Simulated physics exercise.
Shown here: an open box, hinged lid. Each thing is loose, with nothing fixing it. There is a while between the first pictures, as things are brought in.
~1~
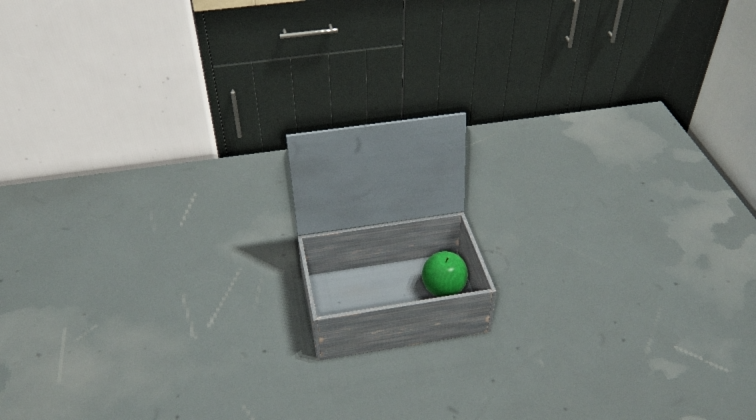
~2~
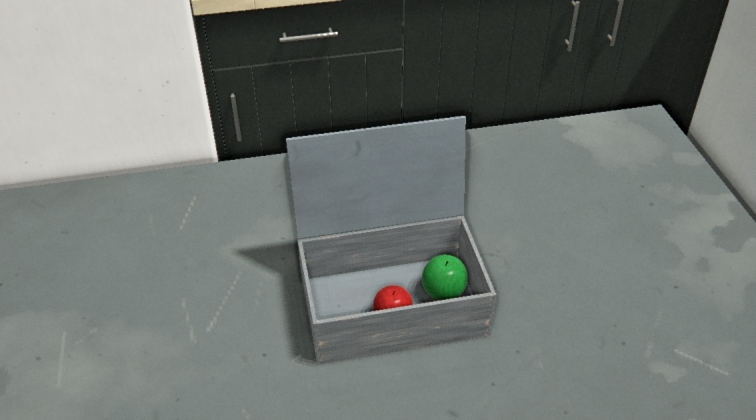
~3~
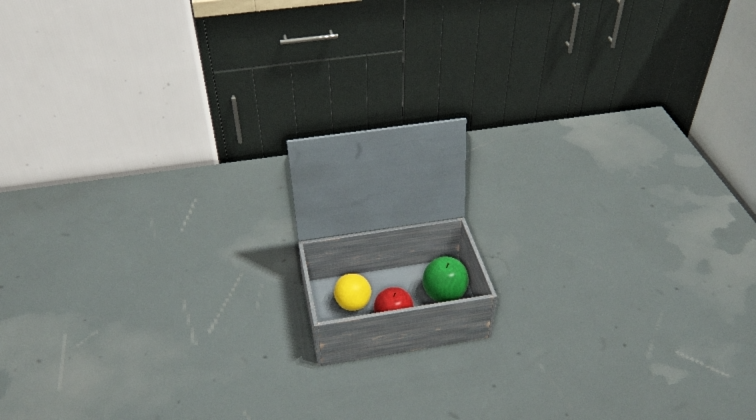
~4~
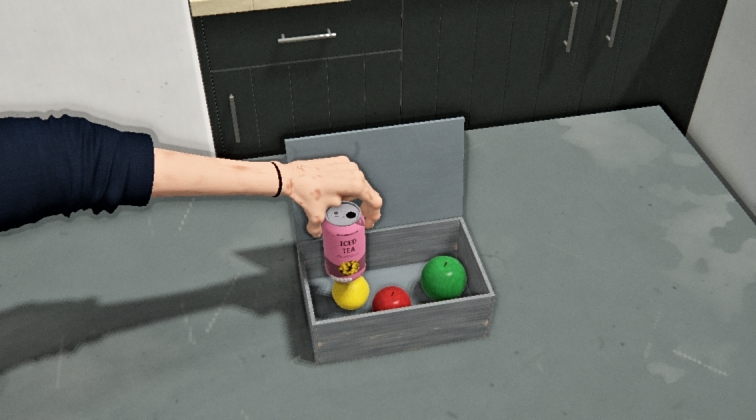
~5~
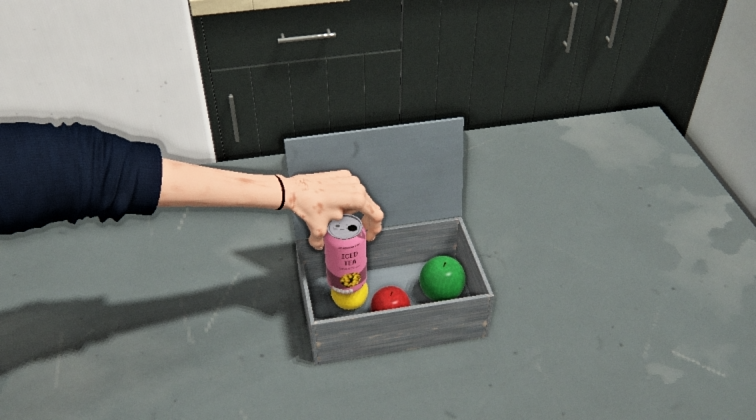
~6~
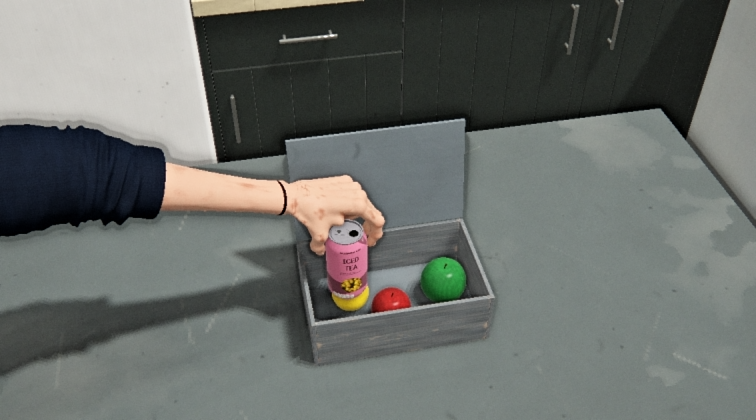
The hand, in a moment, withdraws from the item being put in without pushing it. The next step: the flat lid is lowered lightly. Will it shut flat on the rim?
The lid stays raised.
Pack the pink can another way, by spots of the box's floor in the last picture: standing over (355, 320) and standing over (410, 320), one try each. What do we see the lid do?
For the first packing it cannot come down, and for the second it seals the box.
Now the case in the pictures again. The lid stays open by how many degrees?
I'd say roughly 20 degrees above the rim.
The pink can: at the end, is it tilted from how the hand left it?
Once everything settles, the pink can ends up at a slant.
Then, 0.90 s past the last view, lid starting down; pink can rocked 51° from its first pose near (340, 294); yellow lemon displaced about its own width.
Then, 1.60 s past the last view, lid 54° above the rim; pink can rocked 51° from its first pose near (340, 294); yellow lemon displaced about its own width.
Then, 2.10 s past the last view, lid 19° above the rim; pink can rocked 51° from its first pose near (340, 294); yellow lemon displaced about its own width.
Finally, lid 19° above the rim; down or leaning hard in the box, pink can; moved from the start, yellow lemon; the other 2 still in place. Final places as the last picture's camera would see them, pink can near (340, 294).
